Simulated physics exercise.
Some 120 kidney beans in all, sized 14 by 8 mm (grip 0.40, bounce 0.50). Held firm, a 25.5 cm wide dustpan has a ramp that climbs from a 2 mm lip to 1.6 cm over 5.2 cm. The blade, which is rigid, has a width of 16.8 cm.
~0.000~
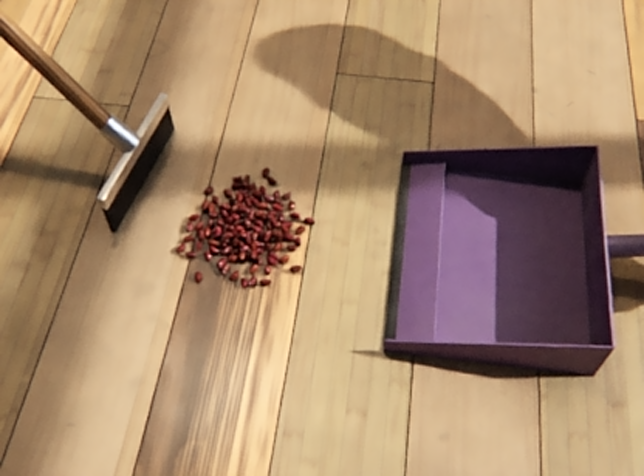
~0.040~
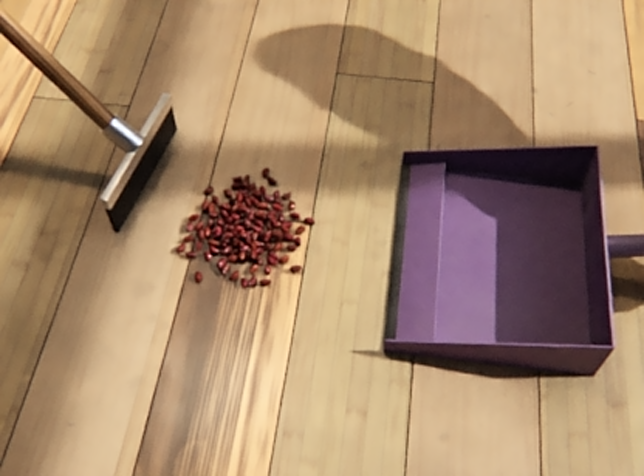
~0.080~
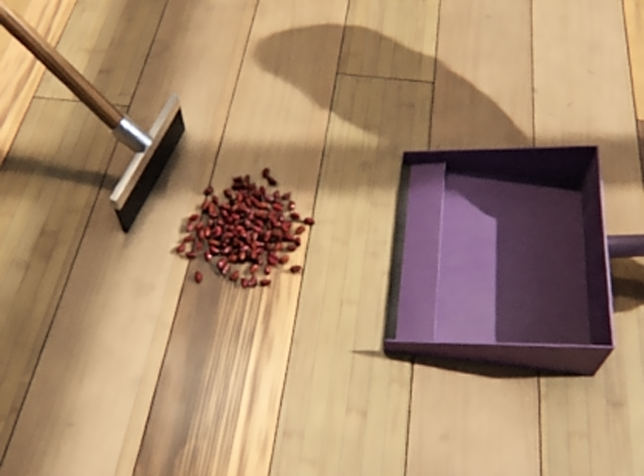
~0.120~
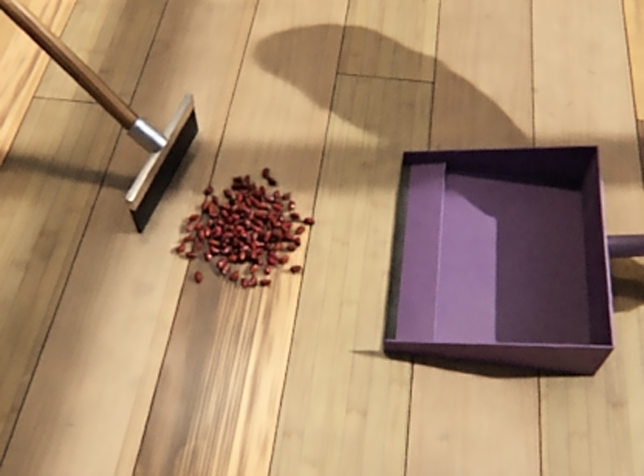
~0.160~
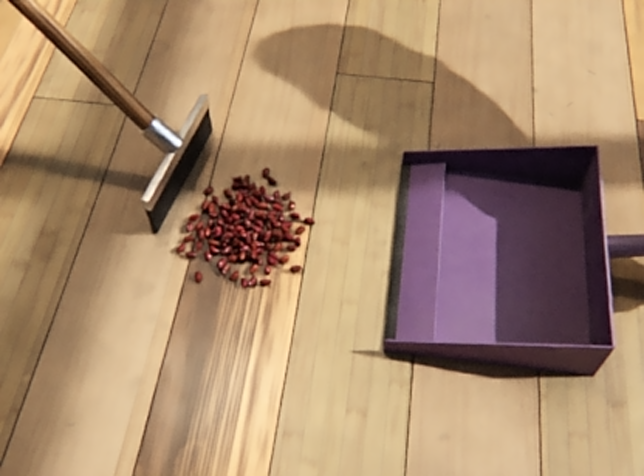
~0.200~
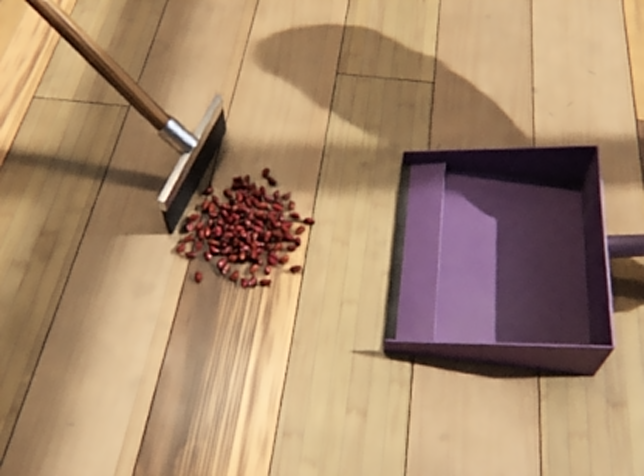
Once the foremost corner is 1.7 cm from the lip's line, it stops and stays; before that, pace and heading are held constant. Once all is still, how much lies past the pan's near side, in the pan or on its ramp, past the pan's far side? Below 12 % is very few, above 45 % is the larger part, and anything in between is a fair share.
Near side: Very few, pan: Very few, far side: Very few.
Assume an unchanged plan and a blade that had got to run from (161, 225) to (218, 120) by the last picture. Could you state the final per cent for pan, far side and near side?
Split: Pan = 20, far = 0, near = 5.
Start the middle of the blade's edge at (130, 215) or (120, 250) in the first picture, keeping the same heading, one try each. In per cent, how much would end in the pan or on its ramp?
About 20 and 15 per cent.
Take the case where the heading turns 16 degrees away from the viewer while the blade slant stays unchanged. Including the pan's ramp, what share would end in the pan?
In that case around 0 per cent.
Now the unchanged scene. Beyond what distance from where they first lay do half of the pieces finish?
Median: Approx. 12 cm.
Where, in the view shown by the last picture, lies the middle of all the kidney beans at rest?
Somewhere around (359, 253) in the final frame.
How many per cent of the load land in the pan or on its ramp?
That works out at about 5 percent.
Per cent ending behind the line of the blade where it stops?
45 %.
Then, at 0.44 s, middle of the blade 14 cm from the lip; 0 % over the lip, far side 0 %, near side 0 %.
After 0.59 s, middle of the blade 7 cm from the lip; 0 % over the lip, far side 0 %, near side 0 %.
After 0.88 s, middle of the blade 3 cm from the lip; 5 % over the lip, far side 0 %, near side 0 %.
In the end, at 1.2 s, near side 0 %, pan 5 %, far side 0 %, in front of the lip or behind the blade 95 %.
